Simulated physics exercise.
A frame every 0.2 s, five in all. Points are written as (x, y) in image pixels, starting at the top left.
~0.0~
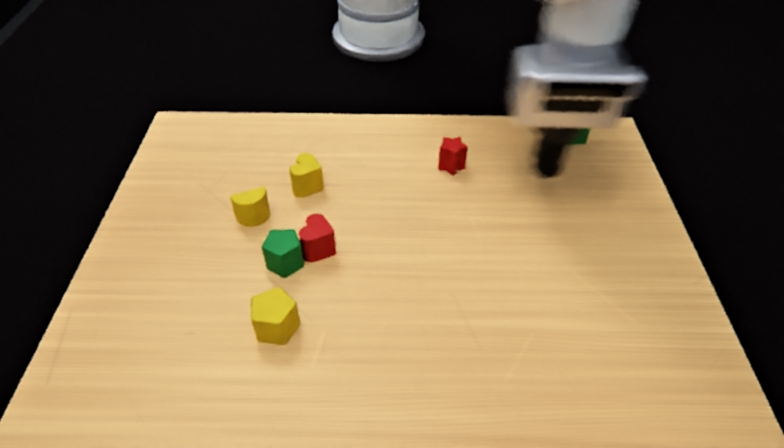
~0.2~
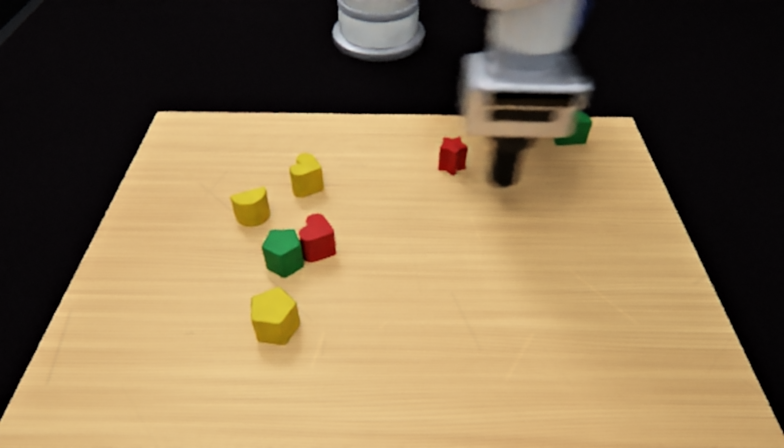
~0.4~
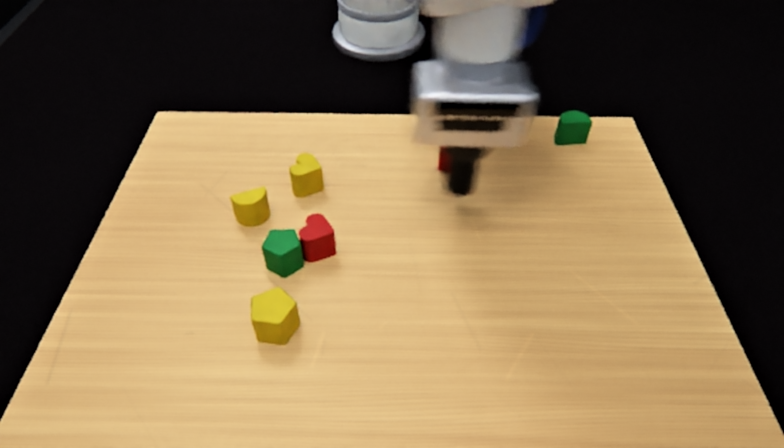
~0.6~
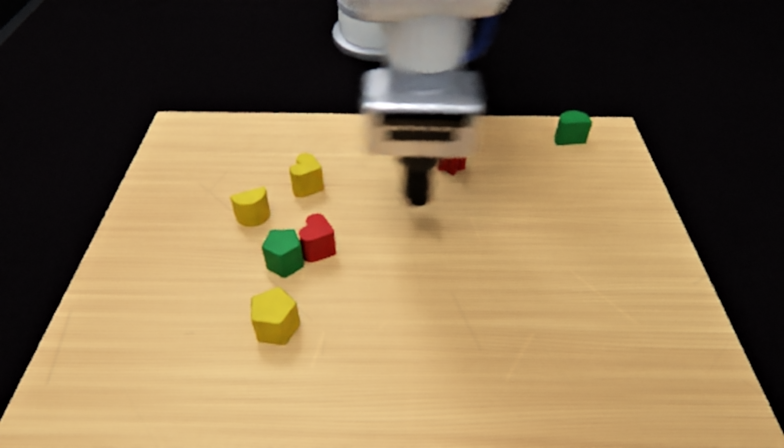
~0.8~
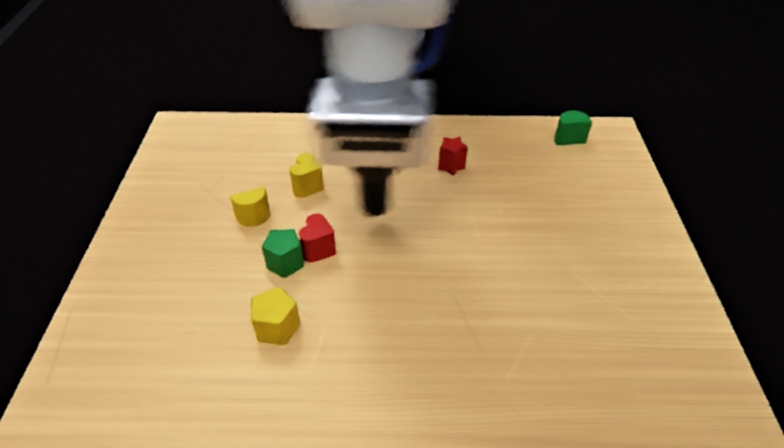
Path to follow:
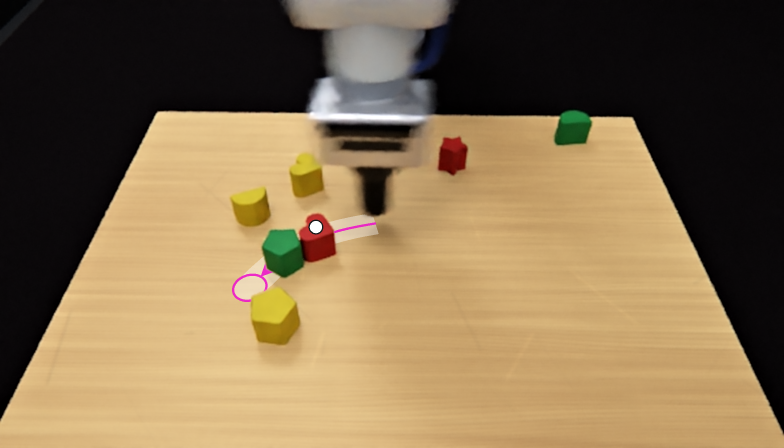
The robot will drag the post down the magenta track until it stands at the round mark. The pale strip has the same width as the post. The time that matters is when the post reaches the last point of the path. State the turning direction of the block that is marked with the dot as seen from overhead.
Spins counterclockwise.
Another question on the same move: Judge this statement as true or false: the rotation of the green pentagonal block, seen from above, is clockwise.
The claim holds.
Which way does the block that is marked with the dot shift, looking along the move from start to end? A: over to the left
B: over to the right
Choice A: Over to the left.
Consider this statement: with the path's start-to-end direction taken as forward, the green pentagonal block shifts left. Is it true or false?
True
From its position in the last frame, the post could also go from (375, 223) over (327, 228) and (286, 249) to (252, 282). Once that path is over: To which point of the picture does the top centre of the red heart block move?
My best guess is (298, 246).
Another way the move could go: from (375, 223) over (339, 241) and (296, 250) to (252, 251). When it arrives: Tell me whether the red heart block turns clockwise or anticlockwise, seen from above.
It twists anticlockwise.
The drawn path runs from (375, 223) via (329, 234) and (286, 255), ending at (250, 288); the dot is on the red heart block.
On the path given first. One third of the way, post (327, 218); red heart block (311, 231), turned 20° anticlockwise.
Two thirds of the way, post (283, 240); green pentagonal block (251, 258), turned 10° clockwise; red heart block (289, 254), turned 75° anticlockwise.
At the end, post (246, 272); yellow pentagonal block not moved; green pentagonal block (213, 286), turned 35° clockwise; red heart block (283, 264), turned 120° anticlockwise.
